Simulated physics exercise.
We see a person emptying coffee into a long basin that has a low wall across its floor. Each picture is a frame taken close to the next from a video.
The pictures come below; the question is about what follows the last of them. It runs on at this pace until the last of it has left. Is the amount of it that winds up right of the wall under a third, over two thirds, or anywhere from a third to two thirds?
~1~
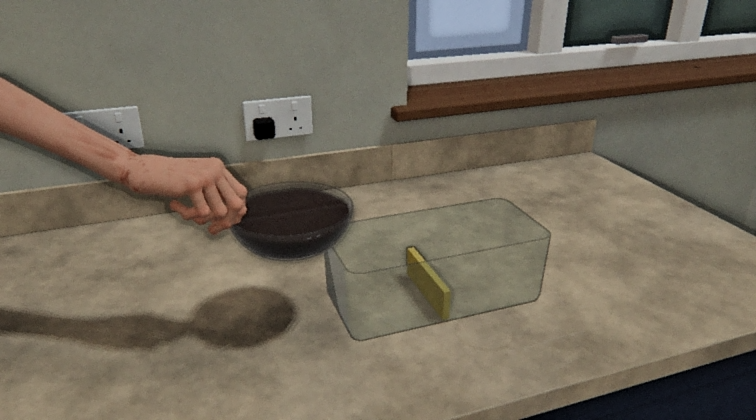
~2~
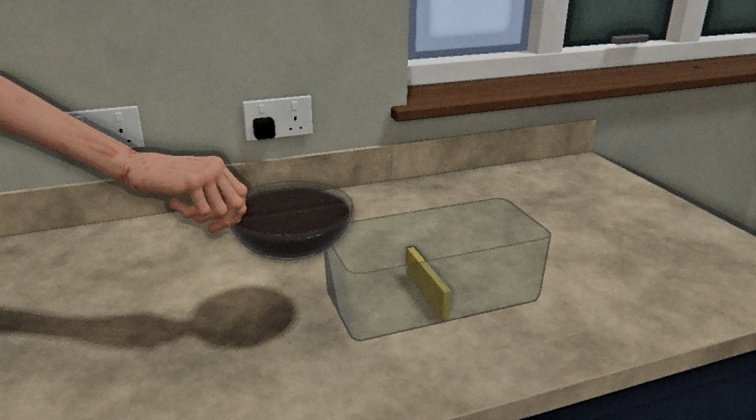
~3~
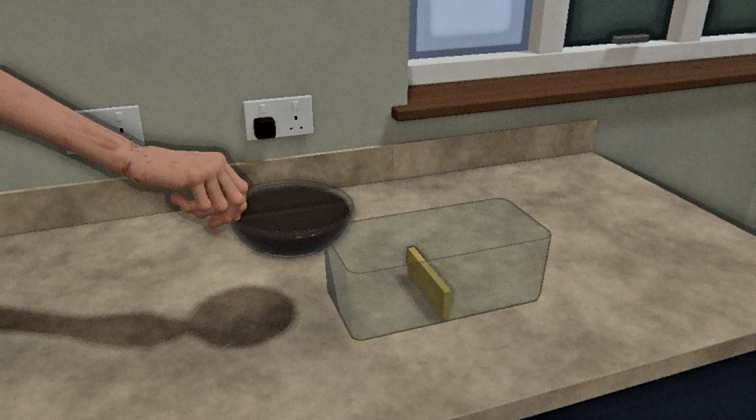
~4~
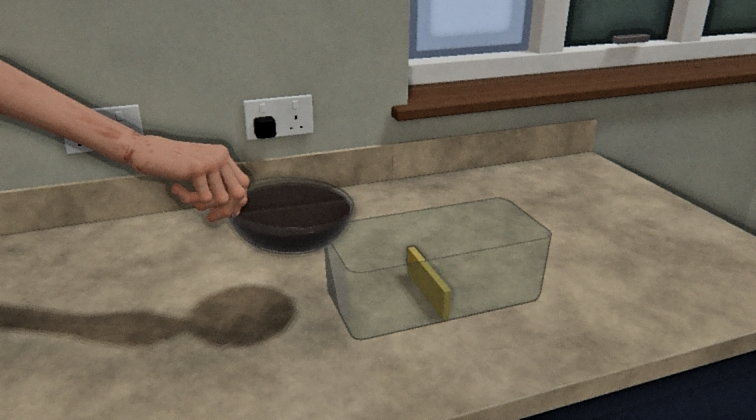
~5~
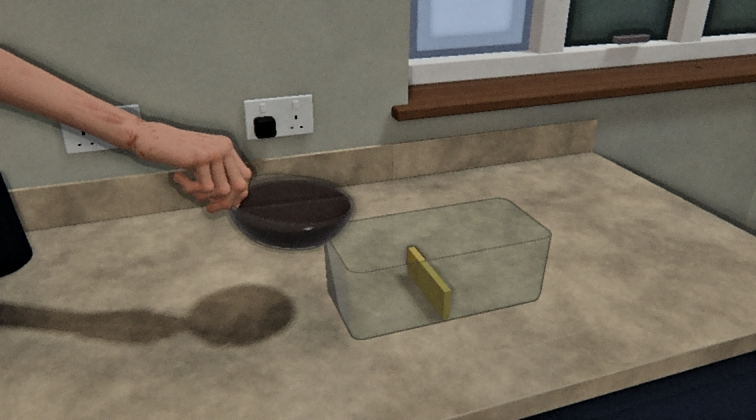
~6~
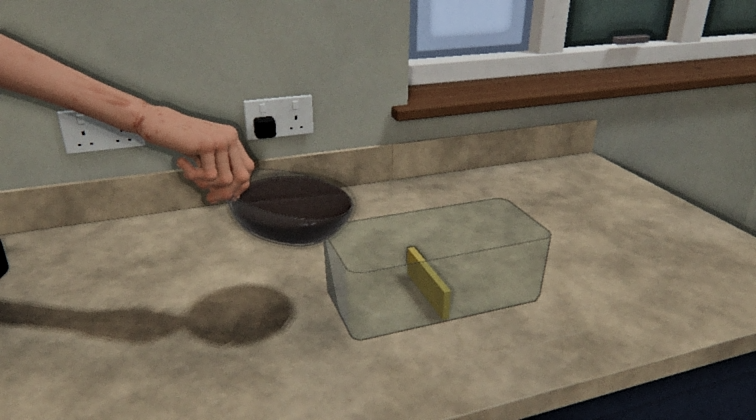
In the end it is under a third.
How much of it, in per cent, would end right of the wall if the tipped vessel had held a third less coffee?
It should come out close to 0 per cent.
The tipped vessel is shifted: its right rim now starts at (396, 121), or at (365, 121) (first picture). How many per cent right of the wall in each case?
In order: Close to 90 and 80 percent.
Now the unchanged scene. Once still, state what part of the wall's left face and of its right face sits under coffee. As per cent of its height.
Left about 70, right about 10.
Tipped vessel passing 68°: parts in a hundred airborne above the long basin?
It's about 40 per cent.
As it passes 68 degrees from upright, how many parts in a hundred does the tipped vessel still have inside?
Looks like roughly 30 percent is still held.
A moment on, the tilt is 68° and 31 per cent is still to pour, 27 is left of the wall and 0 right of it.
Next, the tilt is 99° and 0 per cent is still to pour, 86 is left of the wall and 10 right of it.
Then the tilt is 103° and 0 per cent is still to pour, 89 is left of the wall and 10 right of it.
Later the tilt is 103° and 0 per cent is still to pour, 89 is left of the wall and 11 right of it.
At rest 89 per cent lies left of the wall, 11 right of it and 1 outside.
